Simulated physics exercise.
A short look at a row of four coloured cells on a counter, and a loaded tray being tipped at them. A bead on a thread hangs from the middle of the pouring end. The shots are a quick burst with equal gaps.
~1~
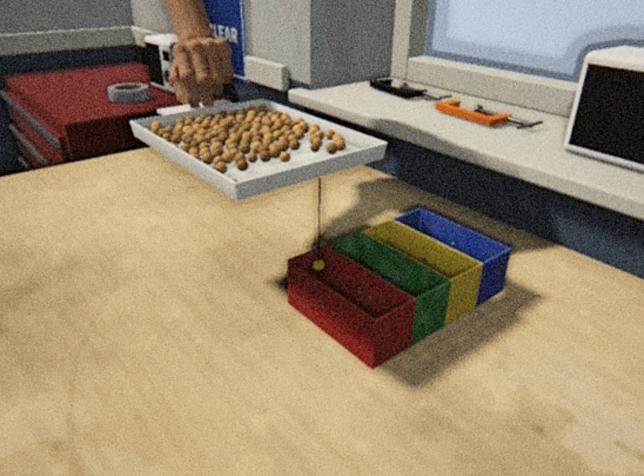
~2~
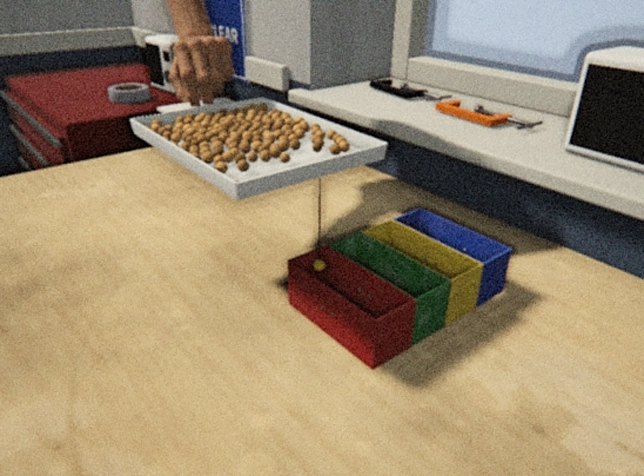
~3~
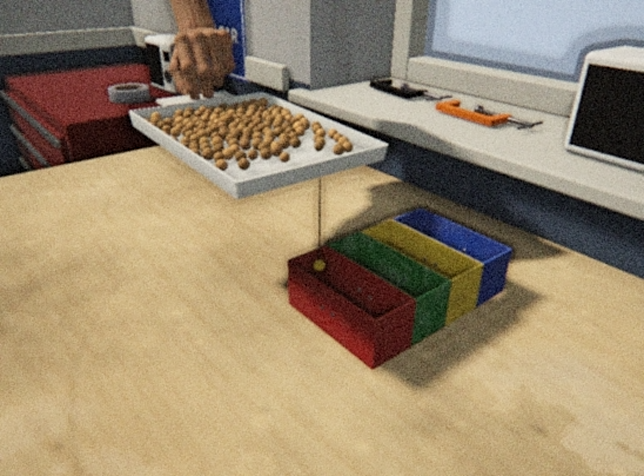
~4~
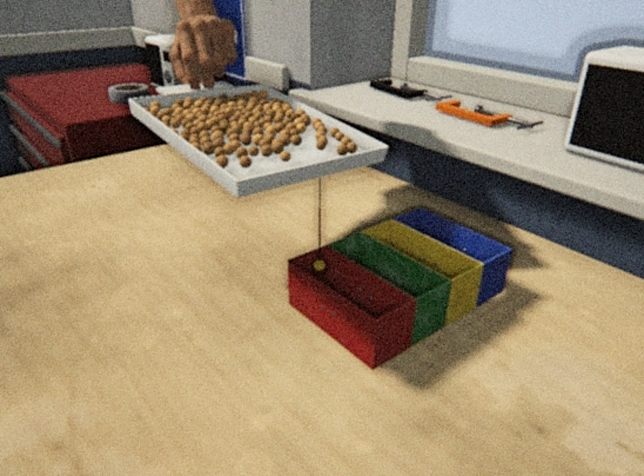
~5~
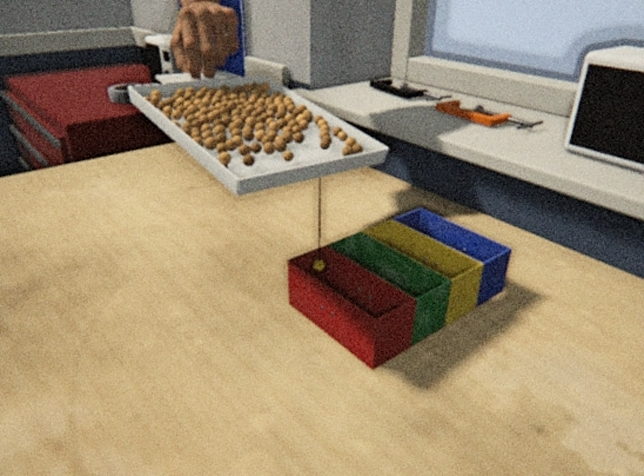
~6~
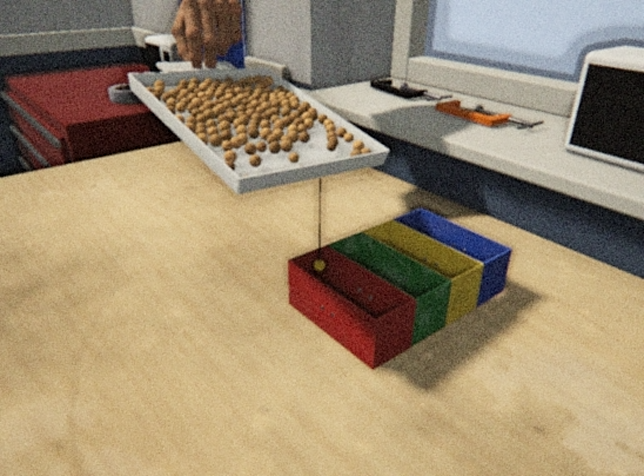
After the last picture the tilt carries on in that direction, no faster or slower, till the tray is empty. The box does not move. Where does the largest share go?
Most goes to the green cell.
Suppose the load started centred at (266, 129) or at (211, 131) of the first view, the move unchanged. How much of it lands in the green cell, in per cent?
Near 50 % and 50 %.
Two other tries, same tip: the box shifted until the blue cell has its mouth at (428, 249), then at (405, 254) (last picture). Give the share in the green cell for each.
The first gives 20 %, the second 20 %.
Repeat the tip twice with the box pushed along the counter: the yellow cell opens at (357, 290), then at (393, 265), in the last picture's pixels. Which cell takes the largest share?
First that blue cell, then the yellow one.
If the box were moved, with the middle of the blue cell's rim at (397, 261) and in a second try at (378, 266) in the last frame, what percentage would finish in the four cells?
Near 90 % and 70 %.
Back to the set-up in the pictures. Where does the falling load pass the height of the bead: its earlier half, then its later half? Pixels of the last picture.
Early half (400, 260), late half (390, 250).
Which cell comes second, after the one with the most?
Next in line is the red one.
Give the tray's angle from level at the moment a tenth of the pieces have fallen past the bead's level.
At some 80 degrees.
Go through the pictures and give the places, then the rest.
In the first frame, corners of the pouring end at (236, 182) and (384, 142), level; middle of the load at (234, 133), round wooden beads; bead on its thread at (319, 265); red cell at (394, 329); green cell at (431, 309); yellow cell at (464, 290); blue cell at (493, 274).
In the second frame, corners of the pouring end at (236, 182) and (384, 143), level; middle of the load at (234, 132).
In the third frame, corners of the pouring end at (237, 181) and (385, 144), tipped barely, lowest at the right corner; middle of the load at (234, 128), a stray few on the move.
In the fourth frame, corners of the pouring end at (238, 179) and (385, 146), tipped a little, lowest at the right corner; middle of the load at (235, 121), a small part on the move.
In the fifth frame, corners of the pouring end at (239, 178) and (386, 148), tipped a little, lowest at the right corner; middle of the load at (237, 115), a small part on the move.
In the sixth frame, corners of the pouring end at (240, 177) and (387, 150), tipped a little, lowest at the right corner; middle of the load at (242, 111), nearly all on the move; red cell at (394, 330); green cell at (431, 309); yellow cell at (464, 290); blue cell at (494, 274).
Soon, tray tipped steeply; nearly all on the tray; a stray few in the green cell; a stray few falling or outside the box.
A while on, tray tipped right over; about a quarter on the tray; about a quarter in the green cell; a small part in the red cell; a stray few in the yellow cell; a stray few in the blue cell; about a quarter falling or outside the box.
Towards the end, tray tipped past a quarter turn; about half in the green cell; about a quarter in the red cell; a small part in the yellow cell; a stray few in the blue cell; about a quarter falling or outside the box.
Finally, tray tipped past a quarter turn; about half in the green cell; about a quarter in the red cell; a small part in the yellow cell; a stray few in the blue cell; about a quarter outside the box.
